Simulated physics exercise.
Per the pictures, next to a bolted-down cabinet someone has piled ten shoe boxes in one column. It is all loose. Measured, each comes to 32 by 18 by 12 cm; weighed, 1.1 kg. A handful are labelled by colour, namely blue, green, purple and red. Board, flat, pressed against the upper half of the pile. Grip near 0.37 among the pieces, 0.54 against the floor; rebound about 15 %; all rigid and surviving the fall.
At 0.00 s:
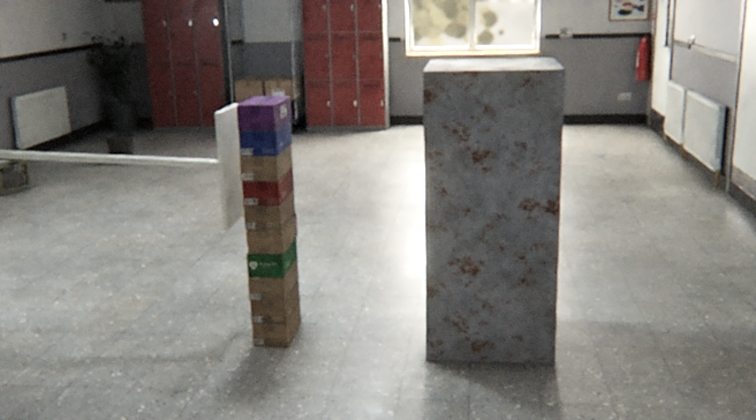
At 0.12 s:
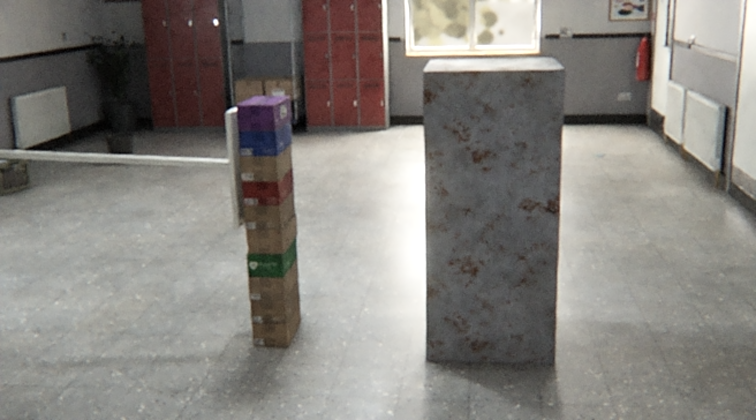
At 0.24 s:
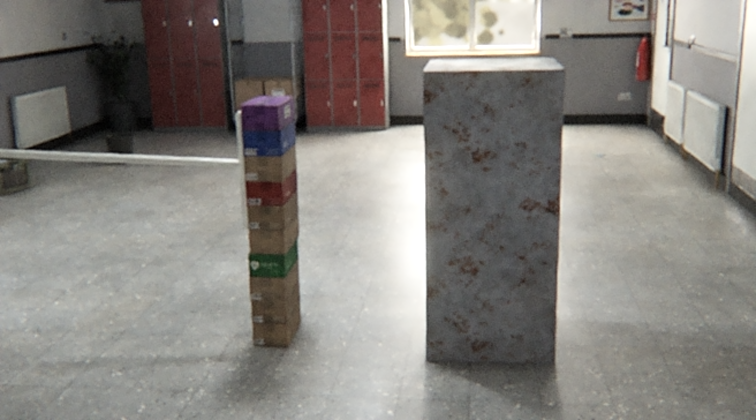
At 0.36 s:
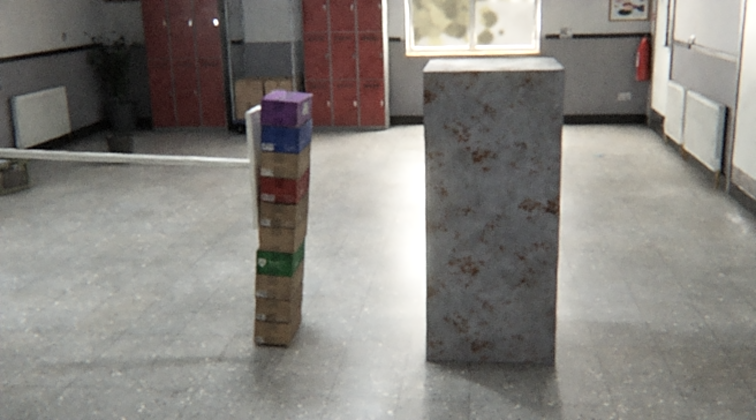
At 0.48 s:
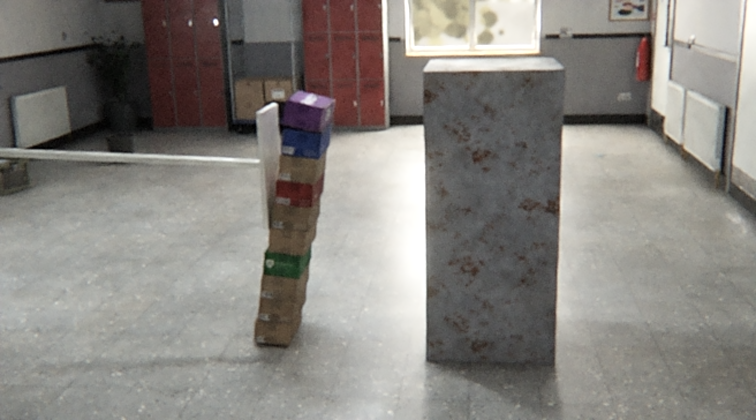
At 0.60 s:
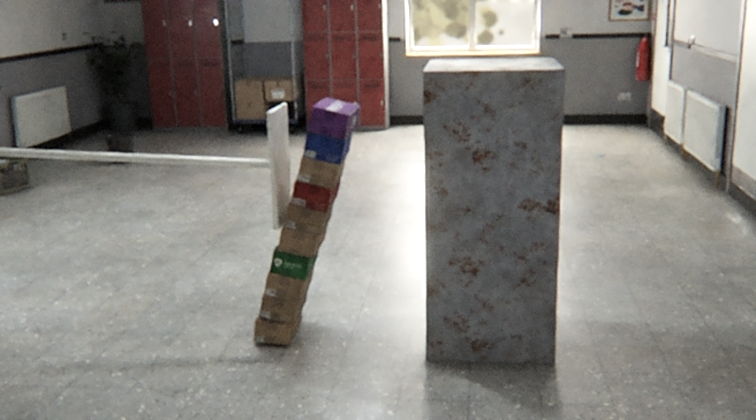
A white board pushes the upper part of a tall box stack, leaning it right.
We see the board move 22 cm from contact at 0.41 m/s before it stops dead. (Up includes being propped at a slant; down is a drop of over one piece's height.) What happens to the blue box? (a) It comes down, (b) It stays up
a.
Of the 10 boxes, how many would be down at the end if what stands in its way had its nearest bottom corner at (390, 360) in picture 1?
With that change the number is 0.
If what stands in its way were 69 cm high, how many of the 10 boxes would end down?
You'd end up with 8 of them.
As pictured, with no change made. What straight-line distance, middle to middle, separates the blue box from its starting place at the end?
Distance start to end: Approx. 86 cm.
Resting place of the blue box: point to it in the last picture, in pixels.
Near (393, 258).
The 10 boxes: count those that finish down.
Count: 8.
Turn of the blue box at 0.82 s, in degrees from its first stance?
I'd put it at roughly 30 degrees away from its starting angle.
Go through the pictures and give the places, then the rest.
In the first picture (we follow the side turned to the camera), board (220, 156) 8 cm short; blue box (258, 144); green box (265, 266); purple box (256, 118); no piece has moved.
Board (231, 156) 33 mm short; blue box (258, 144), in the second picture.
Board (241, 156) 16 mm in; blue box (262, 144) displaced 19 mm; red box (265, 194) displaced 18 mm; 6 stirred so far, in the third picture.
Board (251, 156) 7 cm in; blue box (280, 140) tipped 5°; purple box (279, 113) tipped 5°; steepest lean 6°, the box at (278, 216); 10 stirred so far, in the fourth picture.
Board (261, 156) 11 cm in; blue box (301, 144) tipped 10°; purple box (303, 116) tipped 14°; 10 stirred so far, in the fifth picture.
Board (271, 156) 16 cm in; blue box (324, 149) tipped 14°; purple box (329, 123) tipped 14°; red box (311, 197) tipped 14°; 10 stirred so far, in the sixth picture.
Around 0.82 s, 3 of the 10 boxes down; blue box tipped 34°, 15 cm lower; red box tipped 34°, 10 cm lower.
Around 1.20 s, 8 of the 10 boxes down; blue box tipped 9°, 39 cm lower; green box tipped 75°, 30 cm lower.
Finally (2.8 s), 8 of the 10 boxes down; blue box 60 cm lower; green box on its side; purple box 60 cm lower. Seen by the last camera, middles, blue box near (393, 258), green box near (338, 319).
